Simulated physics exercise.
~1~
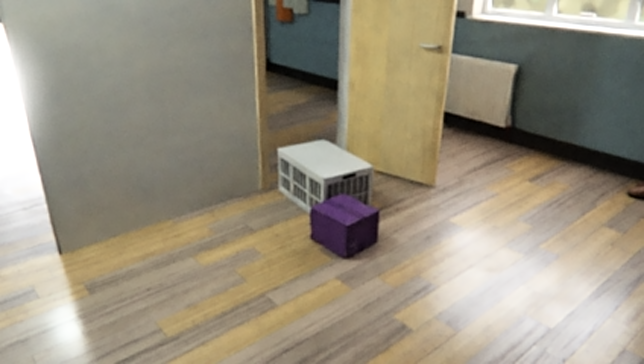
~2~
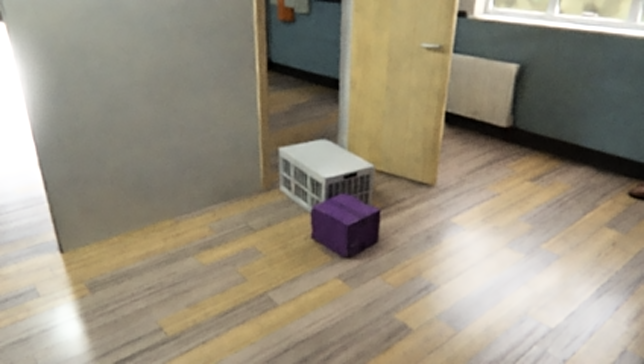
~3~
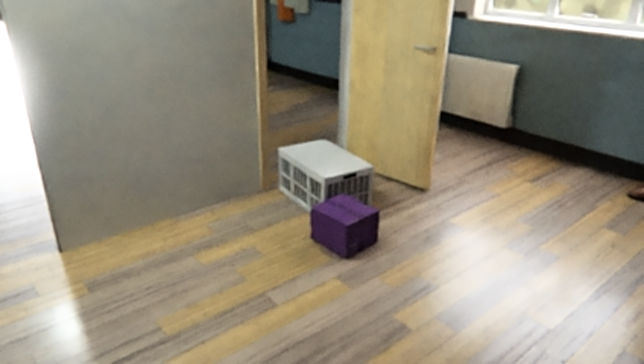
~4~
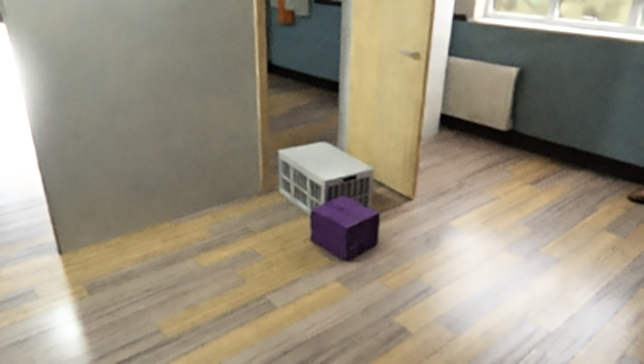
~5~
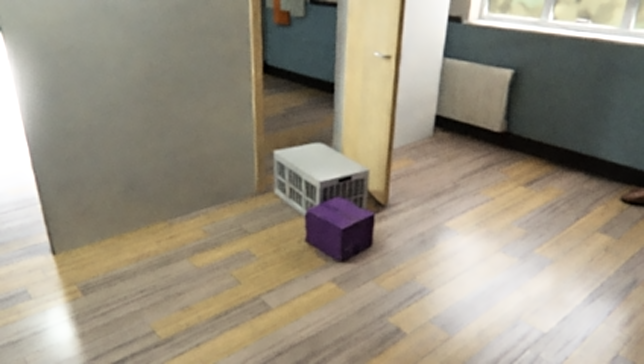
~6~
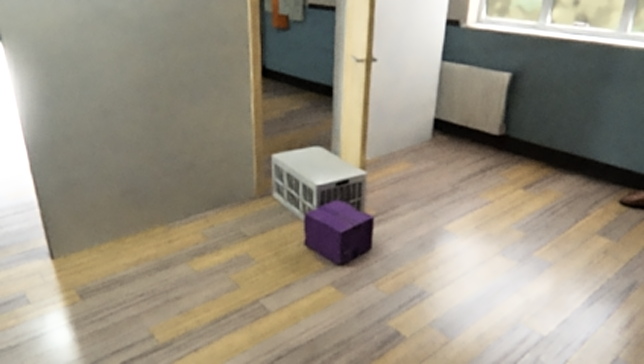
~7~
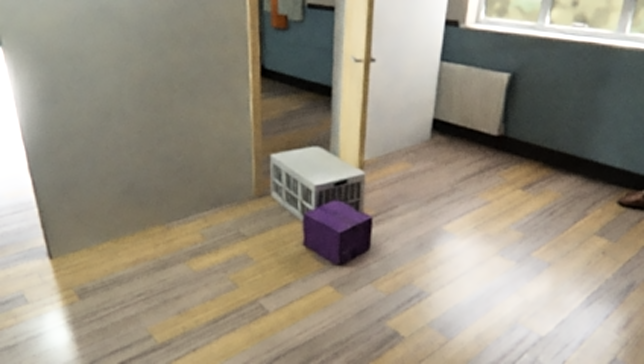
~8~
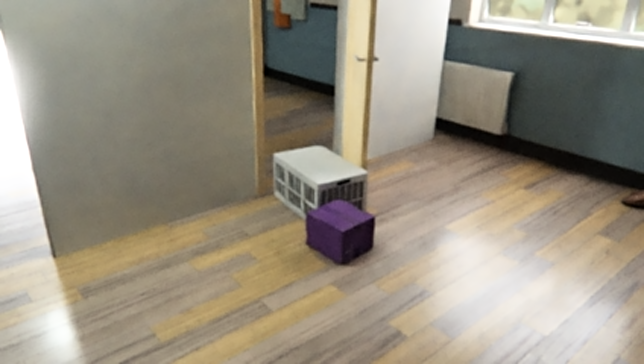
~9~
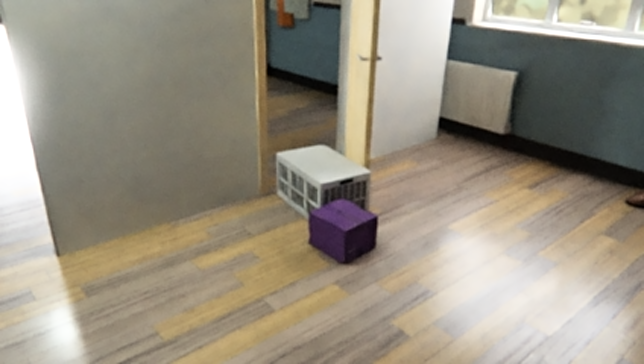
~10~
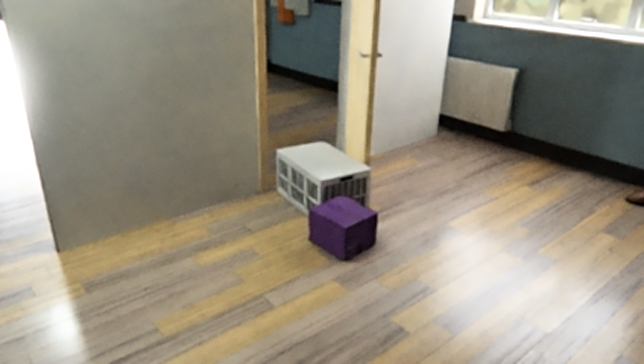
A pale wooden door stands wide open beside a grey partition wall in a room with a wood-plank floor, seen from a raised, slightly swaying viewpoint. A white, slatted chest sits in front of the doorway, with a smaller purple box just before it to the right. A radiator and a window line the blue-grey wall at the right. The door swings partway toward closing, slowly at first, turning nearly edge-on and uncovering a white wall behind it. It then stops beside the chest and stays ajar, while the chest and box remain where they were.
